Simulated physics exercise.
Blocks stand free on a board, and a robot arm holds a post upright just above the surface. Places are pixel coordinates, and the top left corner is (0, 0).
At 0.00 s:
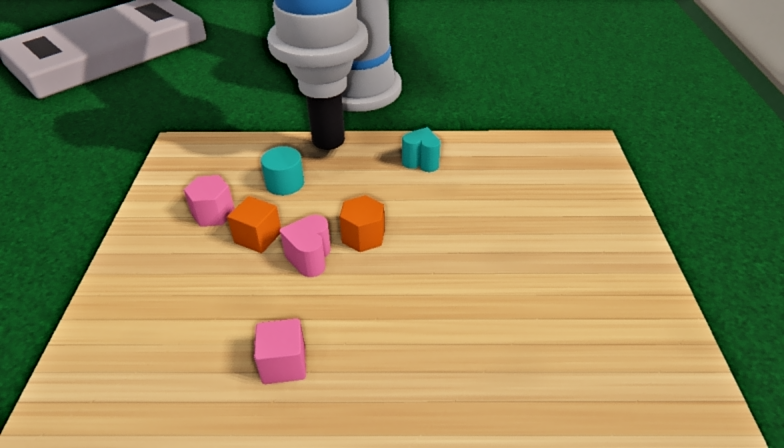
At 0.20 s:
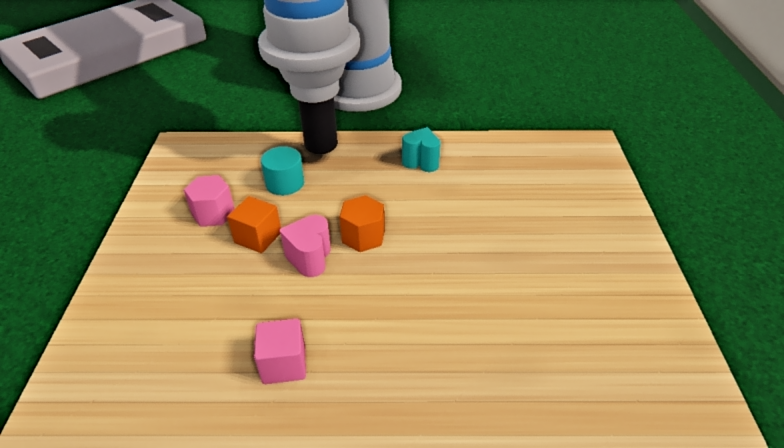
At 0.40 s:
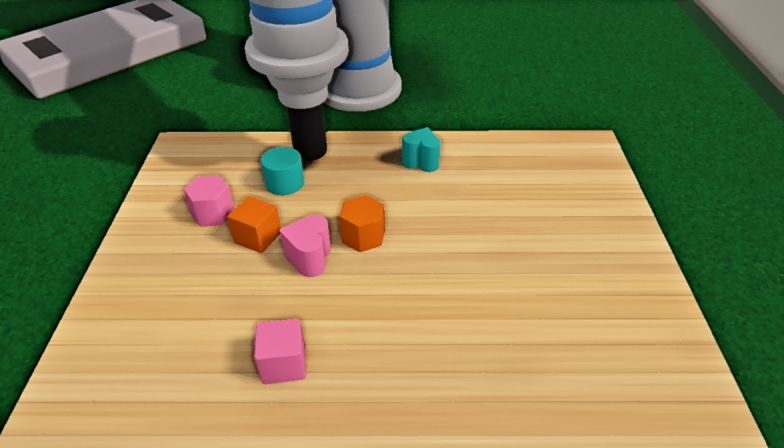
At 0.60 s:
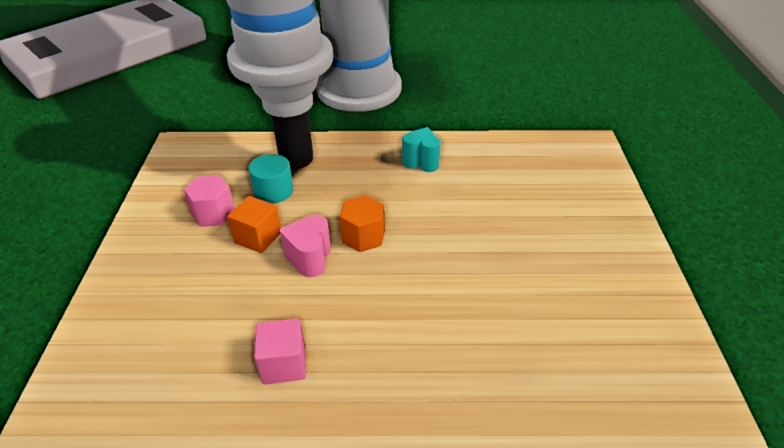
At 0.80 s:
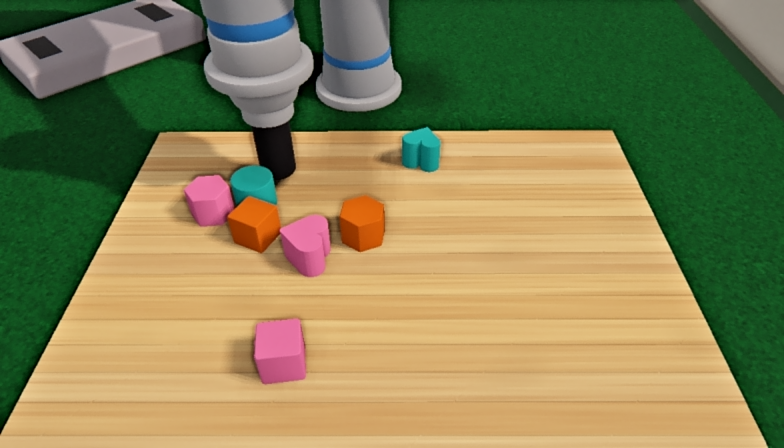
On a wooden board, a robot arm's black post moved left toward a turquoise round block, then pushed it left and nearer, up beside a pink hexagon and an orange block.
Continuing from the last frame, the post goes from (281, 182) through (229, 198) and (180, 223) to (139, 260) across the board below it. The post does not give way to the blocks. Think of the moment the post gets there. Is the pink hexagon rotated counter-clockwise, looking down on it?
Short answer: No.
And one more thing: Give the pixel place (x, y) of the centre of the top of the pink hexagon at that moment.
Roughly at (93, 261).
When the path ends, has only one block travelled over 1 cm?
In short: No.
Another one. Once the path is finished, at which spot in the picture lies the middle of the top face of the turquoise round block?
My best guess is (224, 198).
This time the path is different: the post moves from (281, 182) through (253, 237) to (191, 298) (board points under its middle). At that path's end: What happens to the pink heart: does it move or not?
Left where it is.
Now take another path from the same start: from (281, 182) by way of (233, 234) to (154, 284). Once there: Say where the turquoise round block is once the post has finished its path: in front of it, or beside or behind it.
The turquoise round block won't leave the front of the post.
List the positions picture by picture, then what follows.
In the first frame, post tip (329, 142); block tops, pink hexagon (206, 187); turquoise round block (281, 158); orange square block (252, 211).
In the second frame, post (321, 146); blocks unchanged.
In the third frame, post (311, 152); blocks unchanged.
In the fourth frame, post (297, 160); turquoise round block (269, 165).
In the fifth frame, post (279, 171); pink hexagon (206, 187); turquoise round block (251, 177); orange square block (252, 211).
The first path, step by step. One third of the way, post (226, 186); pink hexagon (184, 196), turned 40° clockwise; turquoise round block (225, 197); orange square block (252, 214).
Two thirds of the way, post (176, 211); pink hexagon (143, 222), turned 20° clockwise; turquoise round block (224, 198); orange square block (253, 214).
At the end, post (134, 248); pink hexagon (93, 261), turned 30° clockwise; turquoise round block (224, 198); orange square block (253, 214).
